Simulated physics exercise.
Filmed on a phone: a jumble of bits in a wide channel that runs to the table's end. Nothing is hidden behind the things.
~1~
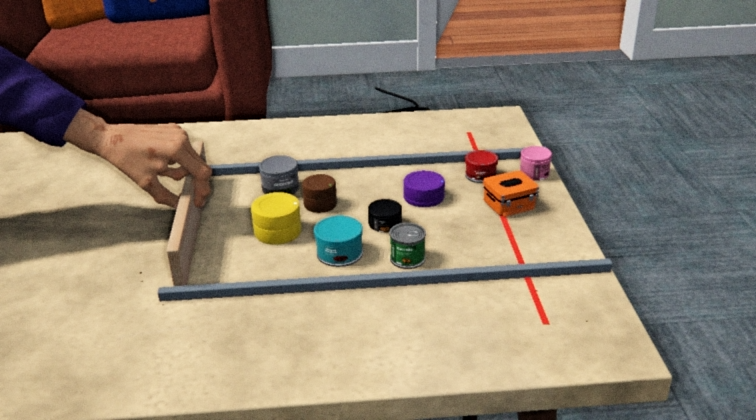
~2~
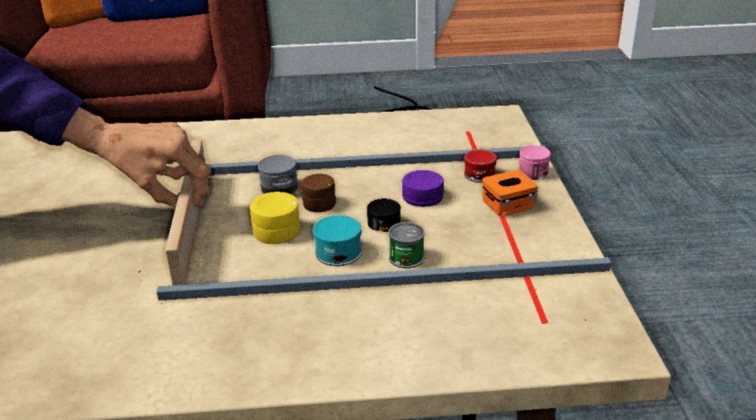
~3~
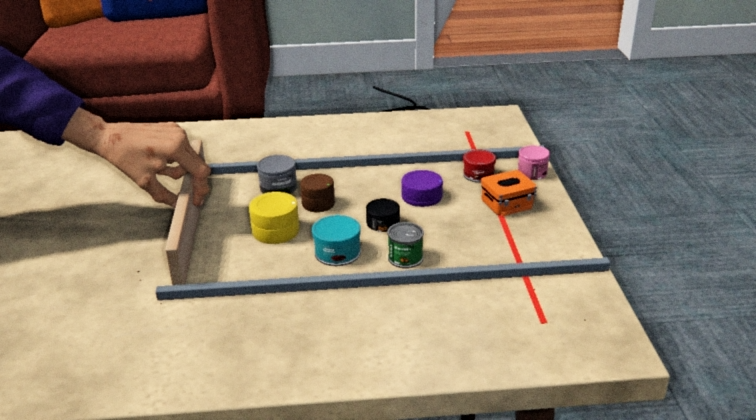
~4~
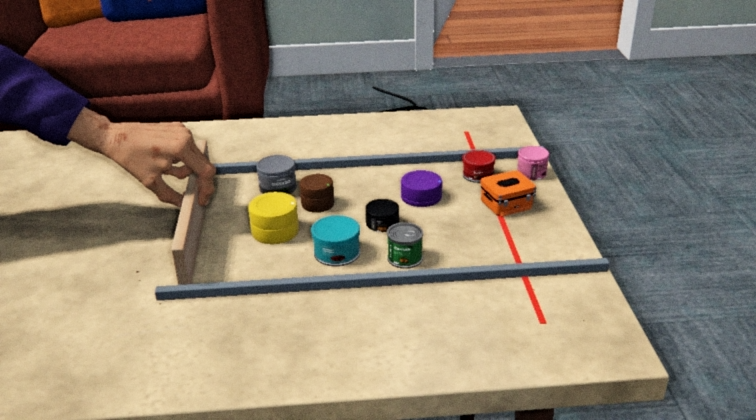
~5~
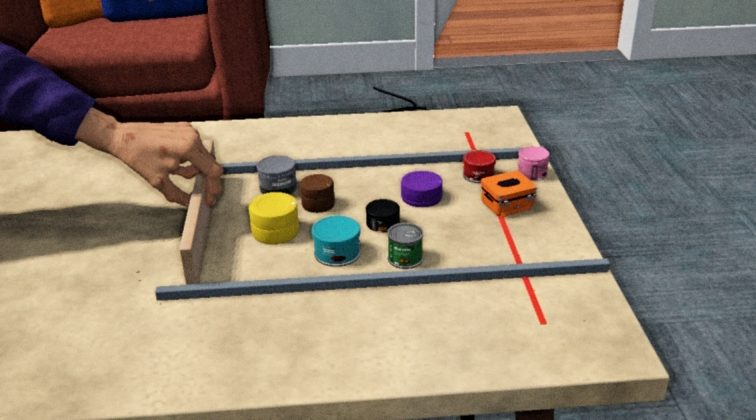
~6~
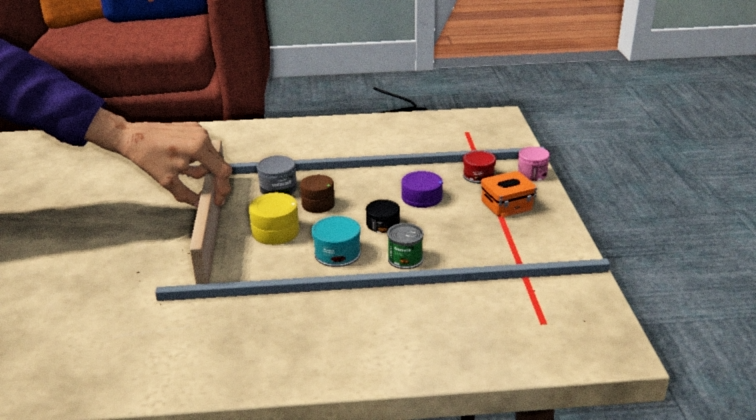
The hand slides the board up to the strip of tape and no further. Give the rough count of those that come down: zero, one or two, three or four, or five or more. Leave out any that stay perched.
The number that fall off is one or two.
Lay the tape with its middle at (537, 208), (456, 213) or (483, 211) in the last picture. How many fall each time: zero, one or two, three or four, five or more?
For each place: More than four; no fall at all; not one.
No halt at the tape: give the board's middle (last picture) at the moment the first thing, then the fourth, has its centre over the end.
At (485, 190) for the first, at (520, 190) for the fourth.
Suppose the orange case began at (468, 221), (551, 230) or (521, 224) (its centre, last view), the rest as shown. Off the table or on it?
In turn it stays on; is kept; does not fall.
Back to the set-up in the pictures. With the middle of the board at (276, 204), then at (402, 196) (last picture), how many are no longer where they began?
By then 2, and 7.
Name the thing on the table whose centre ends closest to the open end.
Foremost is the black tub.
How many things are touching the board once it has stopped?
In contact: 4.
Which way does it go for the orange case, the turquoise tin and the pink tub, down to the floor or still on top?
The orange case drops off, the turquoise tin remains up, the pink tub comes down.
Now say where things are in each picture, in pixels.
The first frame shows pink tub (535, 164); orange case (510, 194); red tin (481, 166); board (190, 209); tape (500, 210).
The second frame shows orange case (509, 194); turquoise tin (338, 241).
The third frame shows red tin (479, 166); brown lid (318, 193).
The fourth frame shows pink tub (533, 163); yellow lid (274, 218).
The fifth frame shows orange case (508, 194); green pot (405, 246).
The sixth frame shows pink tub (533, 164); orange case (508, 195); red tin (479, 167); board (210, 207); tape (498, 210).
Early on, none off yet; pink tub at rest near (533, 164); orange case at rest near (508, 195); red tin at rest near (479, 167).
A while later, none off yet; pink tub at rest near (533, 164); orange case travelled about its own width near (535, 190); red tin travelled a little near (491, 165).
Finally, the number that fall off is one or two; lost, orange case and pink tub.
